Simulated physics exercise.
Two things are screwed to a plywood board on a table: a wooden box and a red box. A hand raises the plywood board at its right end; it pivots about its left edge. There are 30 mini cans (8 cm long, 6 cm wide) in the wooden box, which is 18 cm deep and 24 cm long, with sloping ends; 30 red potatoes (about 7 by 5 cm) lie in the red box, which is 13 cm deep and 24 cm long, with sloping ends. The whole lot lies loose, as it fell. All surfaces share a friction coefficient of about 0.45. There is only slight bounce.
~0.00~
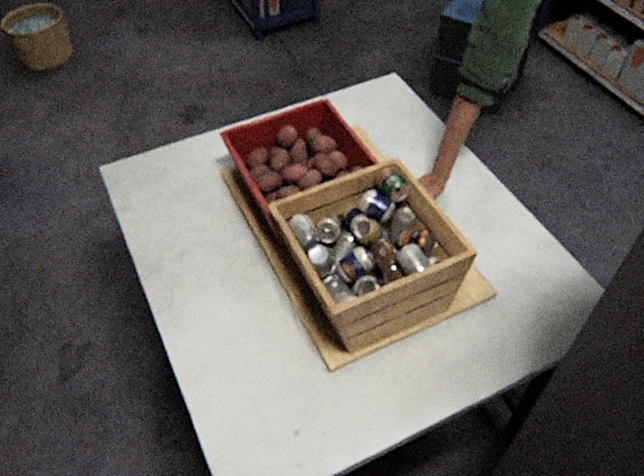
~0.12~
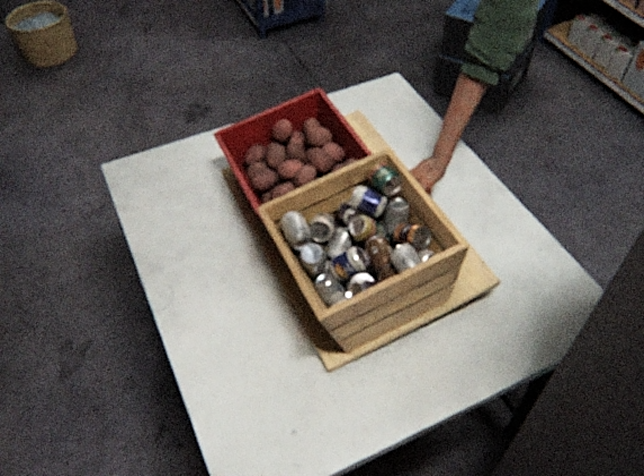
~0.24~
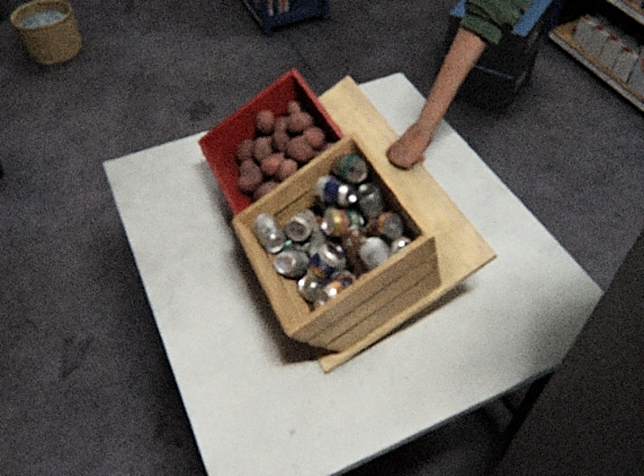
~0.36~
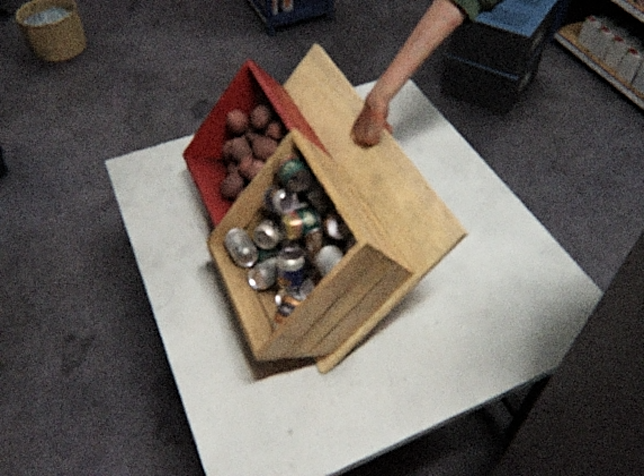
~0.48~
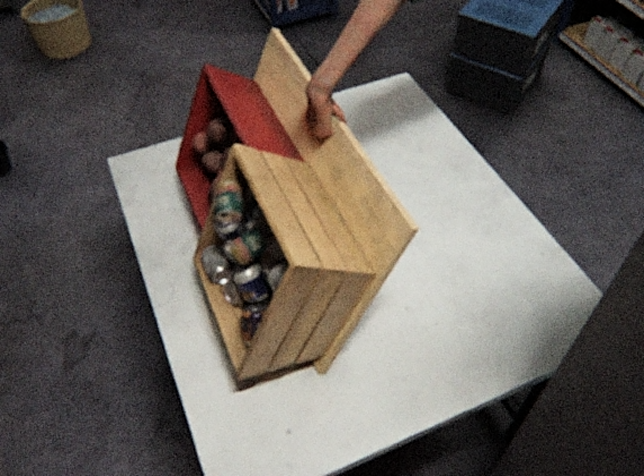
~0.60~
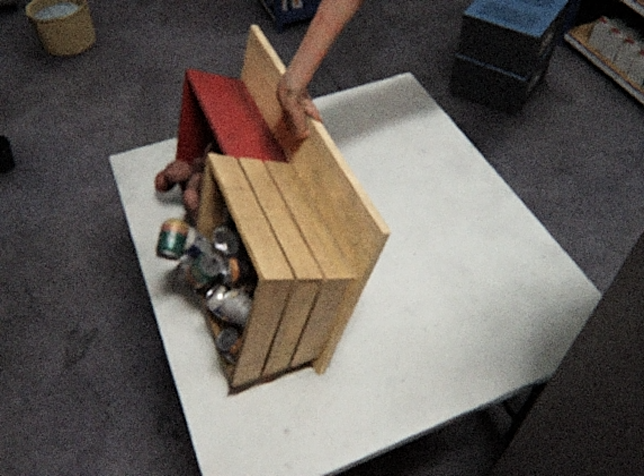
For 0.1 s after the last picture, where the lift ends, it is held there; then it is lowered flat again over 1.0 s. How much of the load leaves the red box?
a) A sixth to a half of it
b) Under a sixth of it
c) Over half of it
The answer is a.
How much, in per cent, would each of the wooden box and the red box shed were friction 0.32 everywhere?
That would cost the wooden box 30 and the red box 40 per cent of the load.
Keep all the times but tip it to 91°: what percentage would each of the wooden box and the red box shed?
Then the wooden box sheds 70 %, while the red box sheds 90 %.
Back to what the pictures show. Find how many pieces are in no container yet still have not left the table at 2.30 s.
Roughly 3 of them.
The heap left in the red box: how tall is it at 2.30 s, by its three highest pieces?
Around 12 centimetres.
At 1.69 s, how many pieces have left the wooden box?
Wooden box - close to 12.
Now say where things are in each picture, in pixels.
In the first picture (places track the rim corner closest to us here, unless another is named; the camera moves round a little), red box (by its farthest rim corner) (324, 100); wooden box (338, 309); tipped 0°; all still inside.
The second picture shows red box (318, 90); wooden box (324, 315); tipped 8°.
The third picture shows wooden box (291, 331); tipped 26°.
The fourth picture shows wooden box (258, 354); tipped 47°.
The fifth picture shows wooden box (238, 374); tipped 65°.
The sixth picture shows wooden box (231, 381); tipped 73°; 3 out, the lowest potato at (166, 181).
After 0.87 s, tilt 67°; the wooden box is down by 12 of 30 and the red box is down by 8 of 30.
After 1.21 s, tilt 35°; the wooden box is down by 12 of 30 and the red box is down by 9 of 30.
After 1.69 s, tilt 0°; the wooden box is down by 12 of 30 and the red box is down by 9 of 30.
Final count (at 2.30 s), the wooden box is down by 12 of 30 and the red box is down by 9 of 30. Asked share, 9 of 30, 30 per cent.
